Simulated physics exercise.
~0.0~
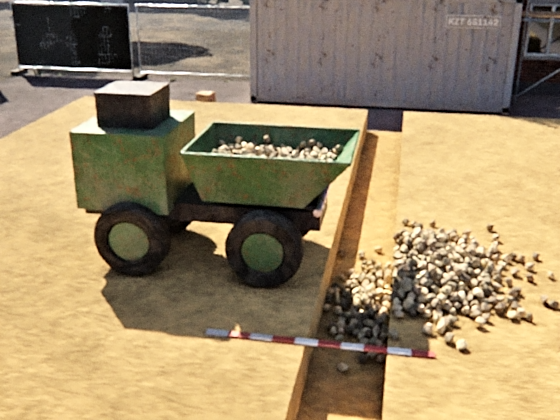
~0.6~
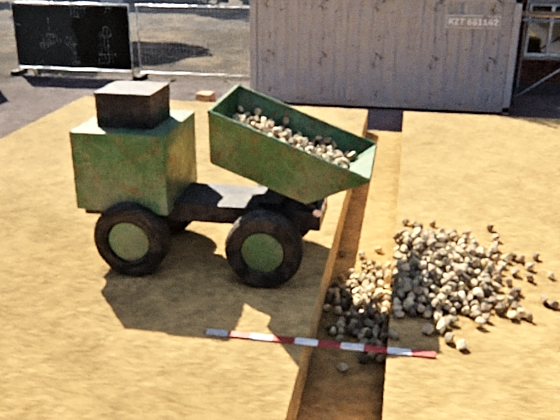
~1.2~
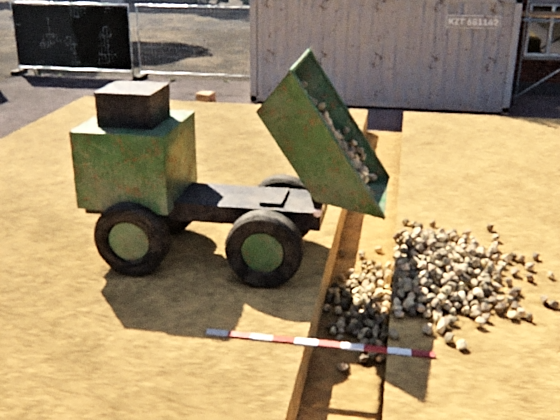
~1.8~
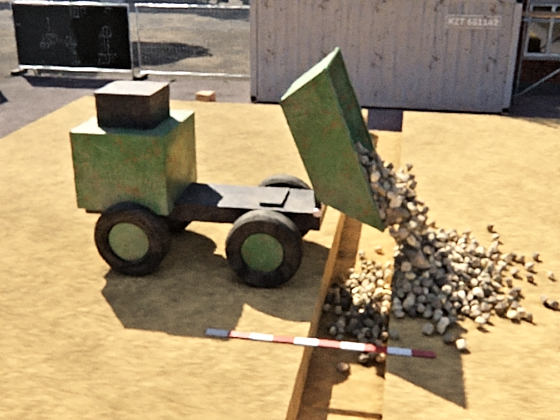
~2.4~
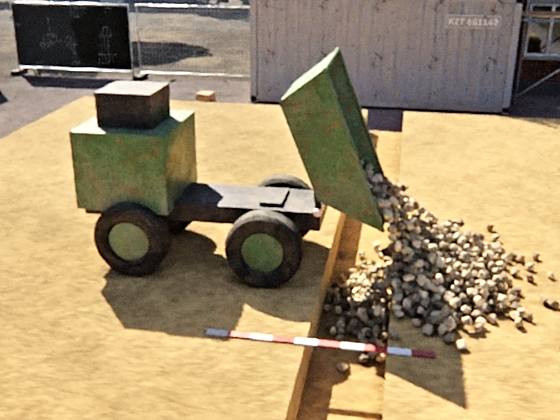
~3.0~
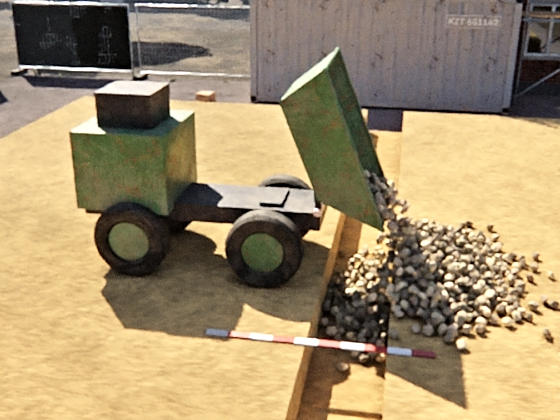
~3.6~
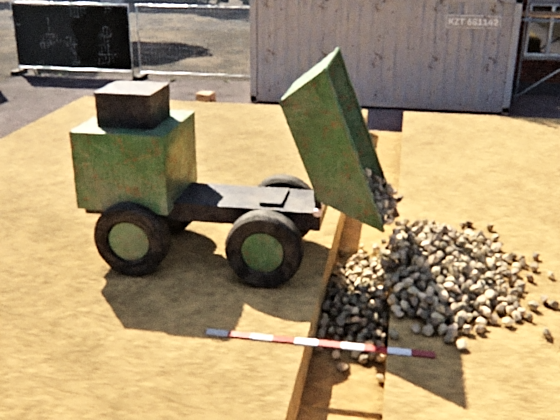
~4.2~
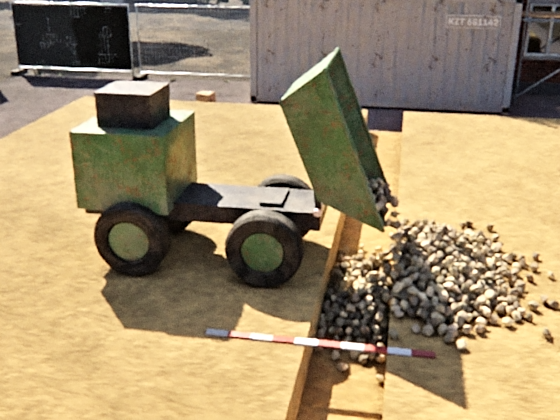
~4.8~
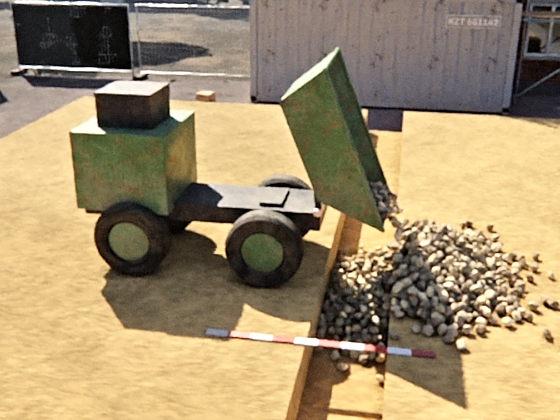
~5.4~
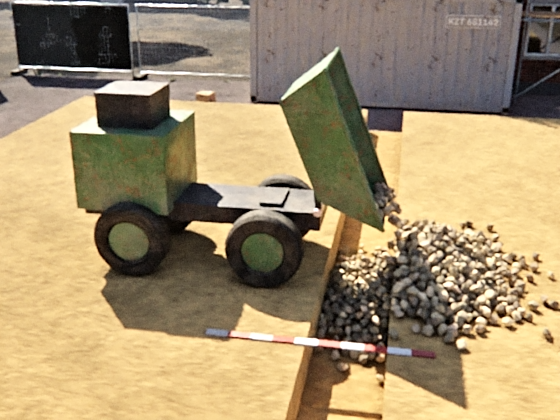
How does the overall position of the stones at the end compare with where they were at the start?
At the start the stones are split between the dumper's level body and the ground by the trench. By the end nearly all of them are on the ground, so their middle sits farther to the right and lower.
